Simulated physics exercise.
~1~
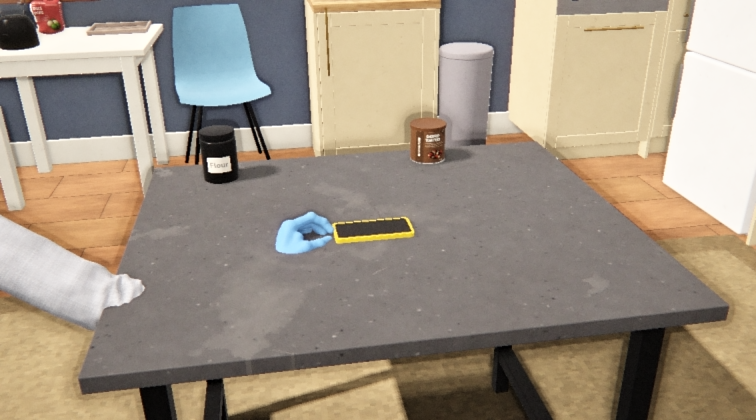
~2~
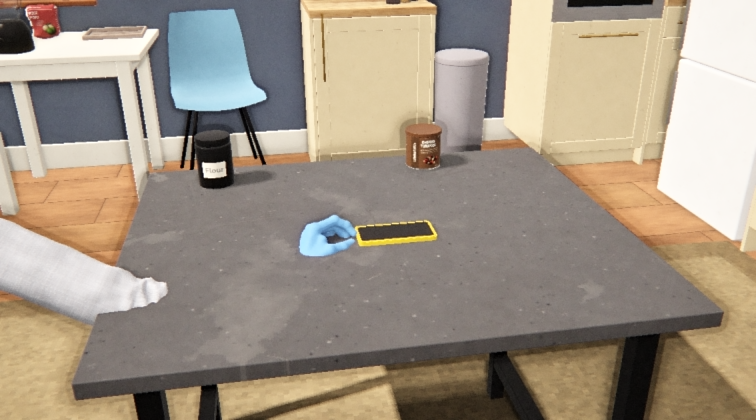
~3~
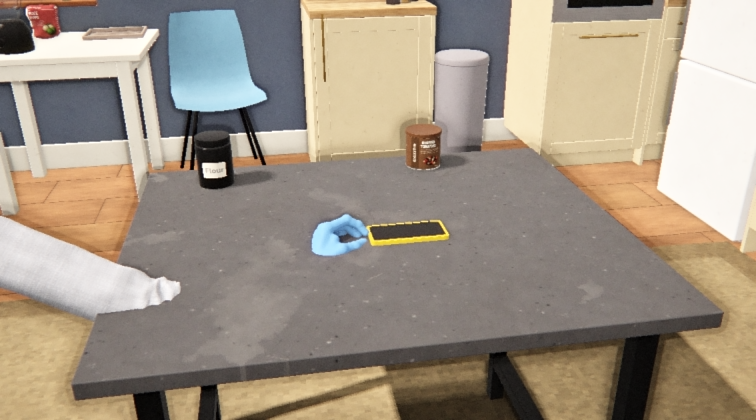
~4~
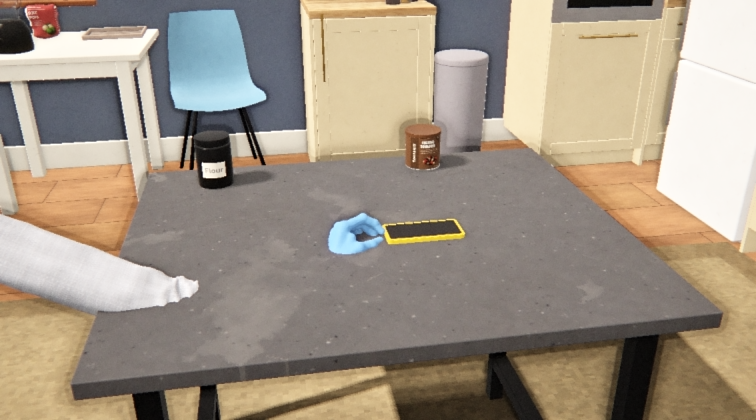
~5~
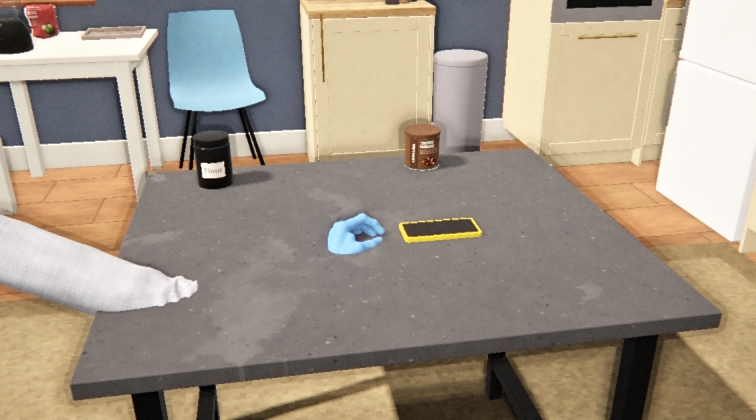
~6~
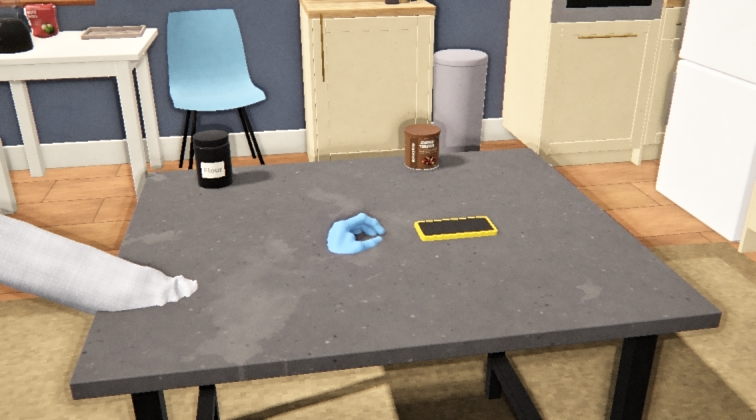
A blue-gloved hand nudged a yellow-edged phone a short way to the right across a dark tabletop, then stayed still while the phone slid slightly farther from its fingers, two containers standing behind.
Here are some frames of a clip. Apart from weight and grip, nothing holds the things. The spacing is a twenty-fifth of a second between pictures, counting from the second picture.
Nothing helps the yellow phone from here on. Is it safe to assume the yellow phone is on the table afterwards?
It does not overshoot the table.
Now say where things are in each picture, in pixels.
The first frame shows under the hand; yellow phone (373, 230).
The second frame shows under the hand; yellow phone (396, 233).
The third frame shows under the hand; yellow phone (407, 233).
The fourth frame shows yellow phone (423, 231).
The fifth frame shows yellow phone (440, 229) shifted a little.
The sixth frame shows yellow phone (456, 228) shifted a little.
Then, 0.10 s on from there, yellow phone shifted about its own width near (487, 226).
Then, 0.20 s on from there, yellow phone shifted about its own width near (508, 224).
Then, 0.30 s on from there, yellow phone shifted about its own width near (517, 224).
In the end, moved from the start, yellow phone. At the end, from the last picture's camera, yellow phone near (518, 223).
